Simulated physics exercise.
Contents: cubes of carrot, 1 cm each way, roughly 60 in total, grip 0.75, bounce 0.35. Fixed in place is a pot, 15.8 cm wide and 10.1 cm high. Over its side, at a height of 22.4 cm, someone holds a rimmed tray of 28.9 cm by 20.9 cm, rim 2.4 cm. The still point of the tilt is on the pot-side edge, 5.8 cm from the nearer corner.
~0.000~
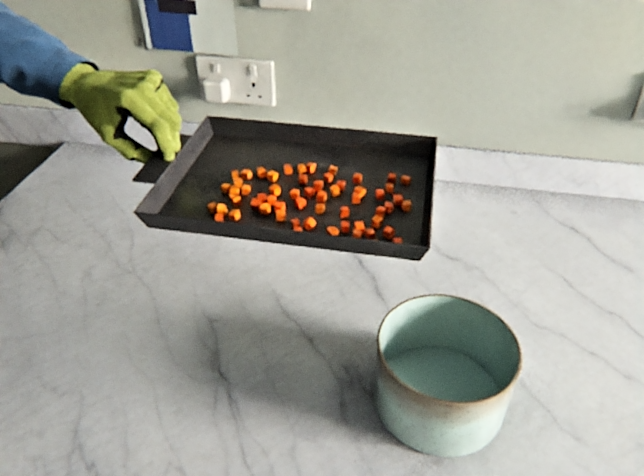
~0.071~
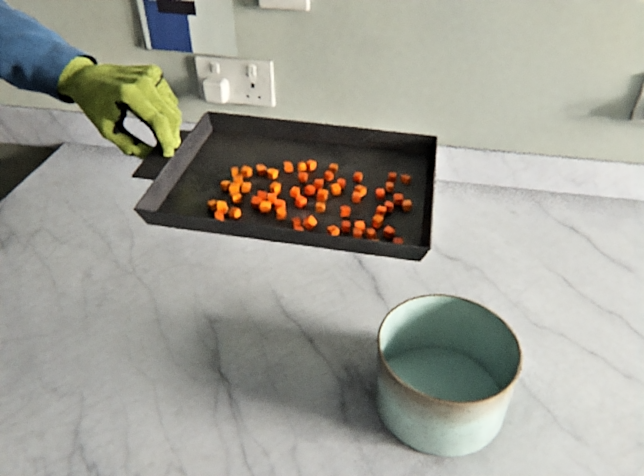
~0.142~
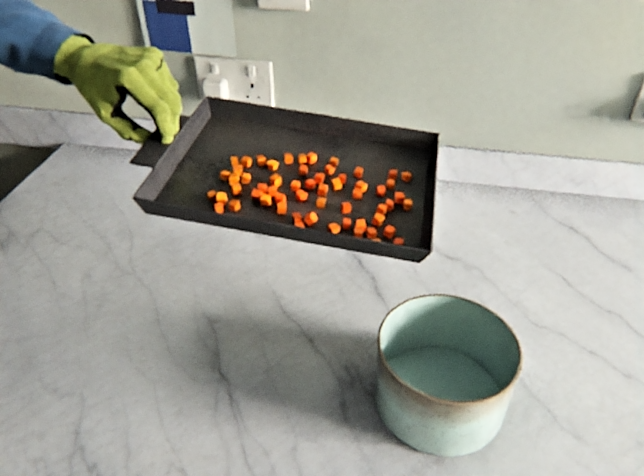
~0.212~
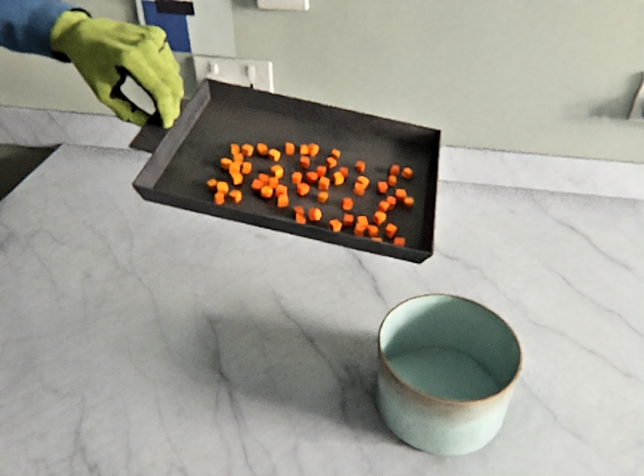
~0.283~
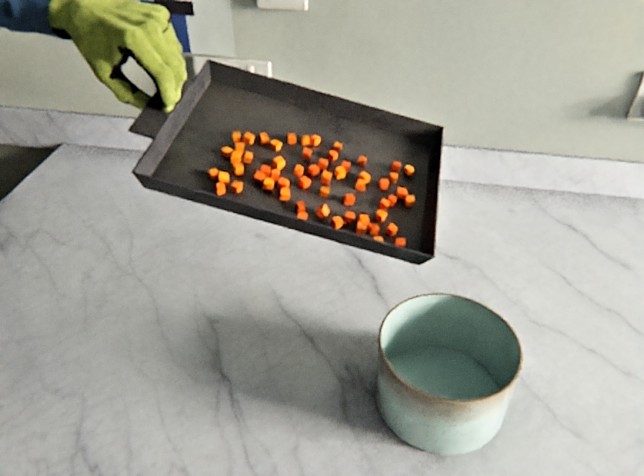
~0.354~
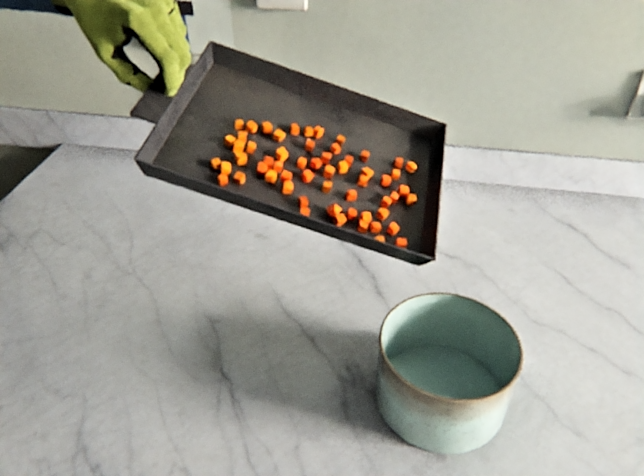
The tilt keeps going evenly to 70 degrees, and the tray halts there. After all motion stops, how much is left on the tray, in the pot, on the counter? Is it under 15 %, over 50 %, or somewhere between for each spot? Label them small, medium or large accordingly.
Left on the tray - large, pot - medium, counter - small.
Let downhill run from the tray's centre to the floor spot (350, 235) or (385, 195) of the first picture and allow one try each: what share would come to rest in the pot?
The share comes to about 20 in a hundred, then about 10 in a hundred.
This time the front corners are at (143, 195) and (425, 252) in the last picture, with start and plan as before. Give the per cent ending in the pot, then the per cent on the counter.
Pot: 10, counter: 0.
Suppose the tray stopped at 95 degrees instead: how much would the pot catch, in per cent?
Near 100 %, then.
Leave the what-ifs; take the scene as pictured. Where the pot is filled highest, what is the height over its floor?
Roughly 1.0 cm up.
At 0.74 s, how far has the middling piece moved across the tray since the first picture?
About 4 cm.
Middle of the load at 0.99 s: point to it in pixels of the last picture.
Load centre, approx.: (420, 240) px.
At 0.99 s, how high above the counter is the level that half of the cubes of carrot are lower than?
Some 24 cm above the counter.
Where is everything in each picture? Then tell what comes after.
In the first frame, tray tilt 0 degrees, front corners at (144, 209) and (422, 242); middle of the pieces at (322, 197); pot at (449, 344).
In the second frame, tray tilt 1 degrees, front corners at (144, 205) and (423, 243); middle of the pieces at (322, 195).
In the third frame, tray tilt 5 degrees, front corners at (143, 195) and (424, 245), lowest corner right front; middle of the pieces at (323, 190).
In the fourth frame, tray tilt 10 degrees, front corners at (142, 182) and (426, 247), lowest corner right front; middle of the pieces at (324, 184).
In the fifth frame, tray tilt 14 degrees, front corners at (143, 169) and (427, 250), lowest corner right front; middle of the pieces at (326, 178).
In the sixth frame, tray tilt 19 degrees, front corners at (145, 156) and (429, 252), lowest corner right front; middle of the pieces at (329, 172); pot at (450, 342). The tray's pace is about 65 degrees a second.
Then, at 0.74 s, tilt 44 degrees; the tray holds 100 %, the pot 0 %.
After 0.99 s, tilt 60 degrees; the tray holds 90 %, the pot 0 %.
Then, at 1.35 s, tilt 70 degrees; the tray holds 65 %, the pot 30 %.
In the end, at 2.5 s, tray 60 %, pot 40 %, counter 0 %.
